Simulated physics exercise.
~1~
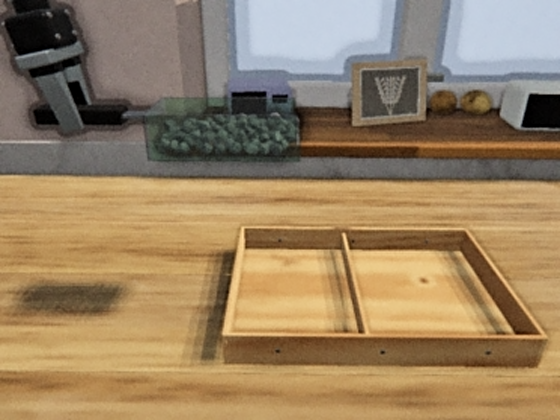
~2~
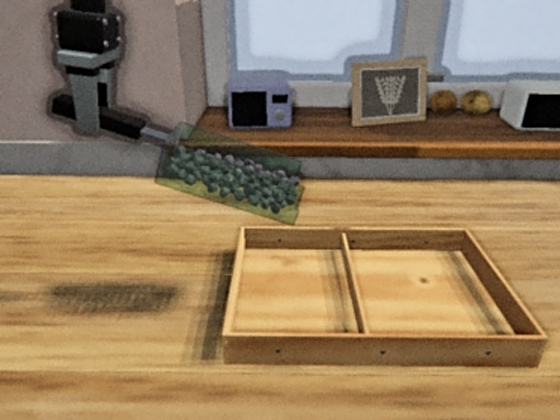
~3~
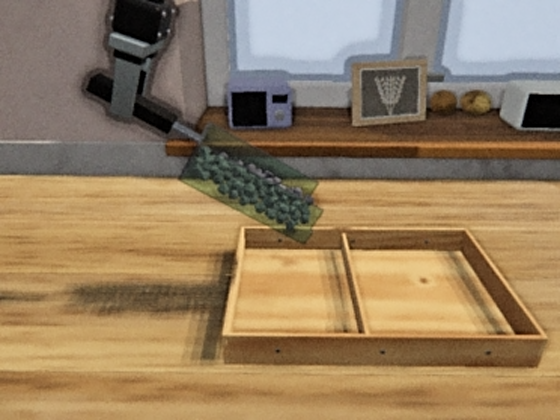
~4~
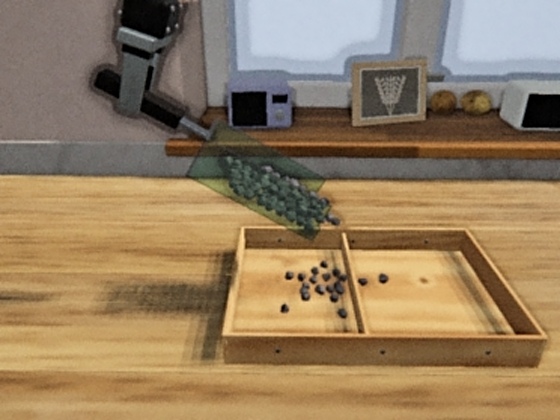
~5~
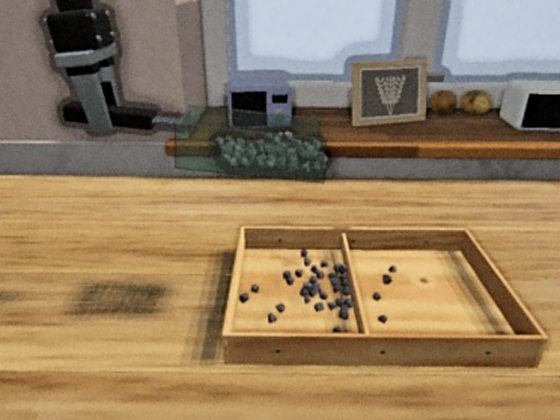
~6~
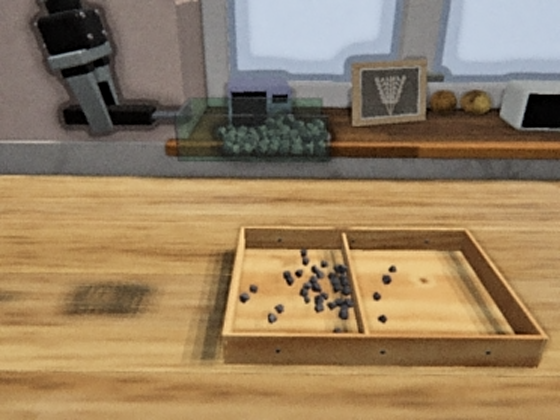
A robot arm lowered and tipped a clear greenish box of small dark pebbles over a divided wooden tray, spilling some mostly into the left part, then levelled and lifted the box back with many pebbles still inside.
